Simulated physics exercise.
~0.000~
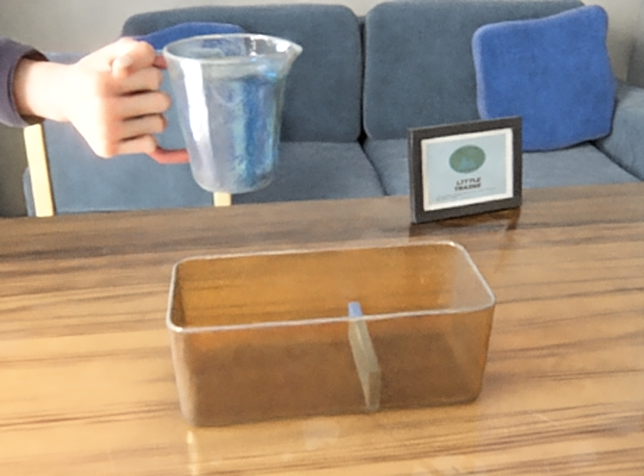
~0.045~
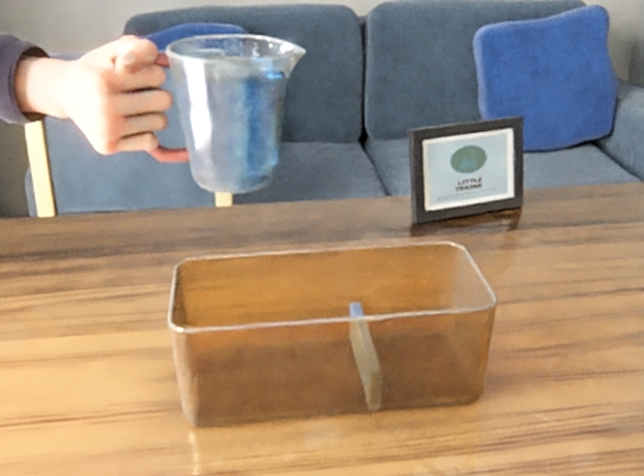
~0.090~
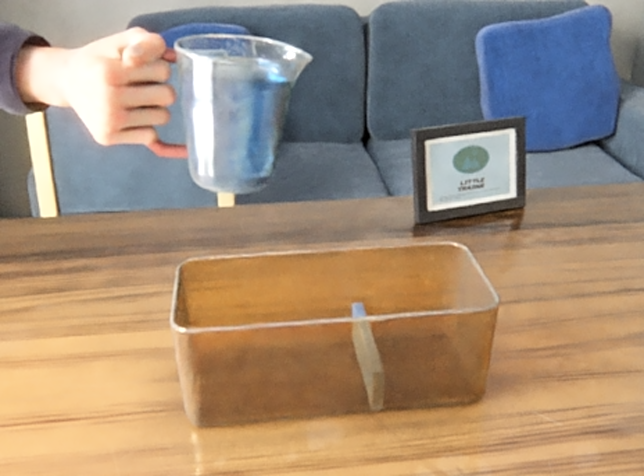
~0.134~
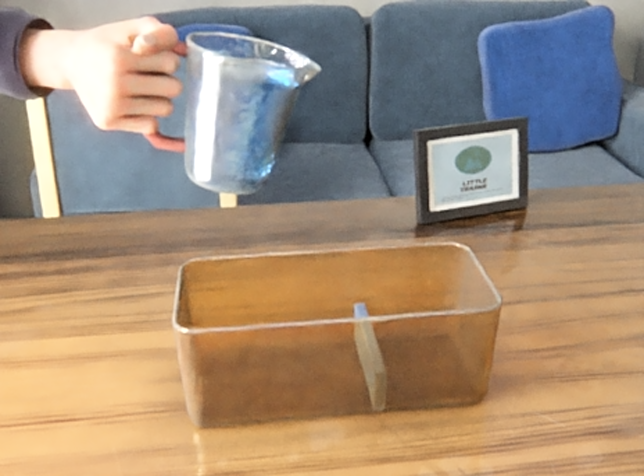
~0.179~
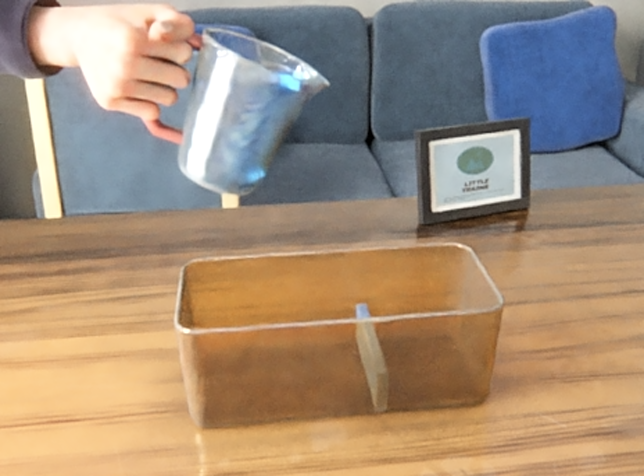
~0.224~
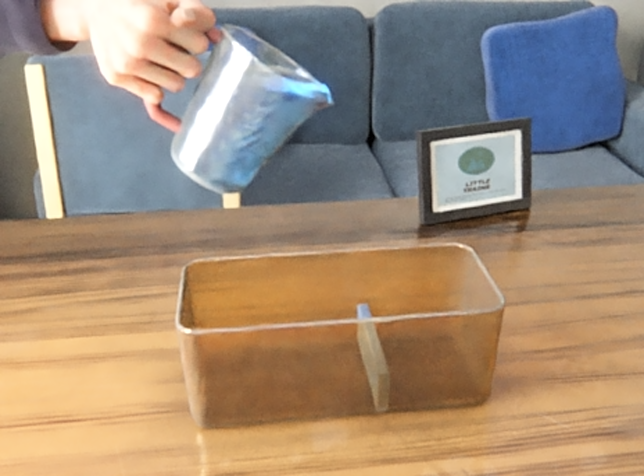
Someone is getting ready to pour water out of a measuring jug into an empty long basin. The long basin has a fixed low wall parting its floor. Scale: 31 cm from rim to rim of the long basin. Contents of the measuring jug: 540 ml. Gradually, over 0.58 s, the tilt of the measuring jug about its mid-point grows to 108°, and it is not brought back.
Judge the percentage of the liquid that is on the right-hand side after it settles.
My estimate is 72 %.
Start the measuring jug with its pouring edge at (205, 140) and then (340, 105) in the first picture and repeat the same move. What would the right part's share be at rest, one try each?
5 in a hundred, followed by 90 in a hundred.
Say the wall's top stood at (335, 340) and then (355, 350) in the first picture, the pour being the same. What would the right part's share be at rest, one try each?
Around 90 and 75 percent, in that order.
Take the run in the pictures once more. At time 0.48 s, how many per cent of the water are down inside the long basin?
Close to 16 in a hundred.
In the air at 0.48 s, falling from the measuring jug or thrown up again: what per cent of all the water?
About 36 per cent.
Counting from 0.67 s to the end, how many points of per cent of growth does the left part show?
Close to 8% of the whole.
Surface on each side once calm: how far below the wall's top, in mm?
About 42 mm left, about 20 mm right.
By 0.48 s the tilt is 100° and 48 per cent is still to pour, 0 is left of the wall and 16 right of it.
By 0.67 s the tilt is 108° and 8 per cent is still to pour, 18 is left of the wall and 52 right of it.
By 0.87 s the tilt is 108° and 0 per cent is still to pour, 24 is left of the wall and 71 right of it.
By 1.08 s the tilt is 108° and 0 per cent is still to pour, 26 is left of the wall and 71 right of it.
At rest 26 per cent lies left of the wall, 72 right of it and 3 outside.
